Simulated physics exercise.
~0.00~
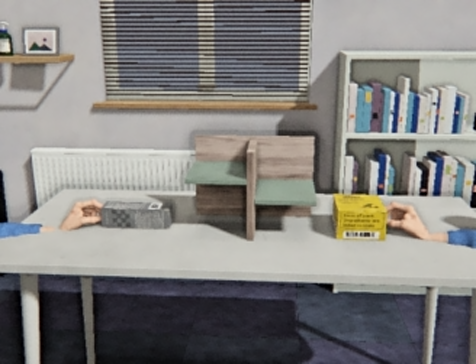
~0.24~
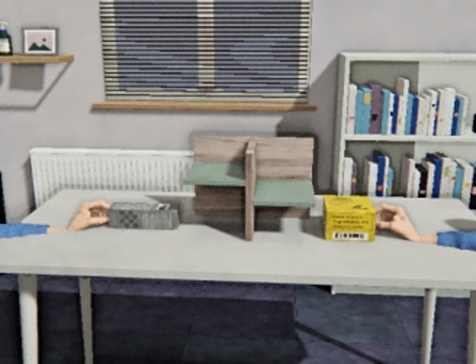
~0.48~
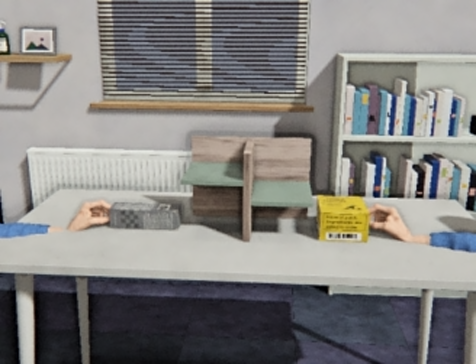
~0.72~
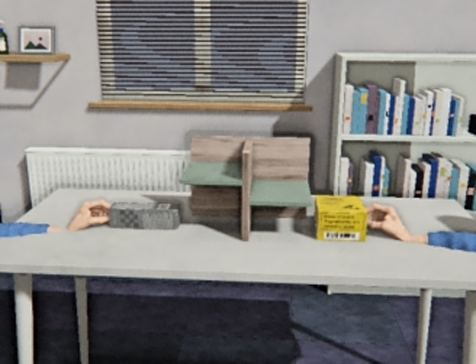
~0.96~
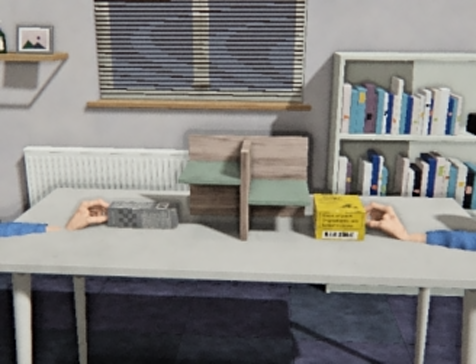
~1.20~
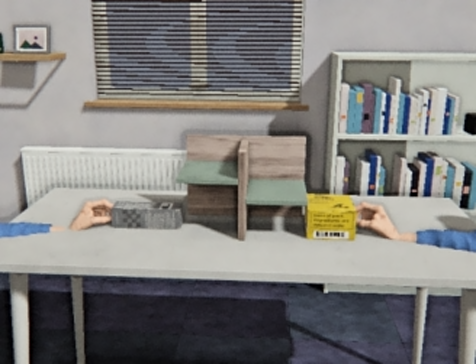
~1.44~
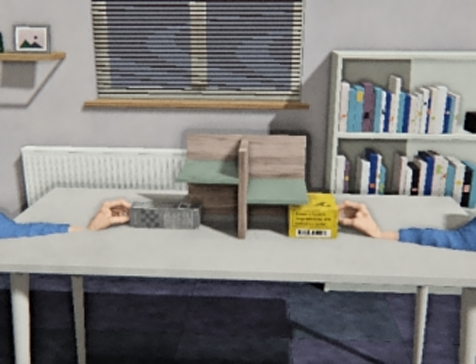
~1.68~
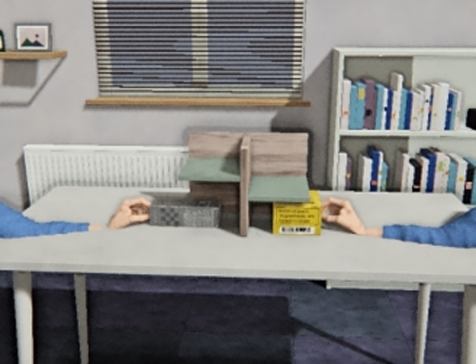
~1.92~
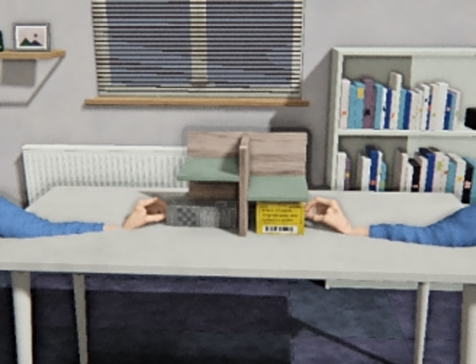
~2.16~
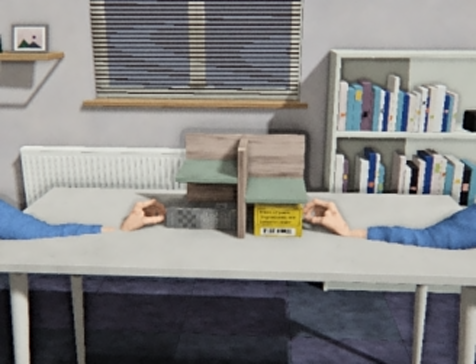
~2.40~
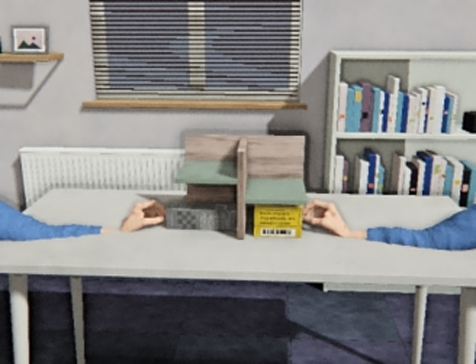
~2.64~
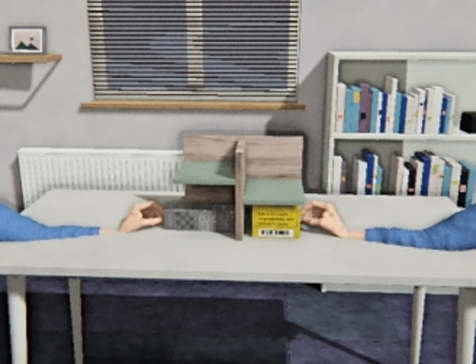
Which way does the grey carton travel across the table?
The grey carton moves to the right, pushed by the hand on the left until it is under the rack's shelf.
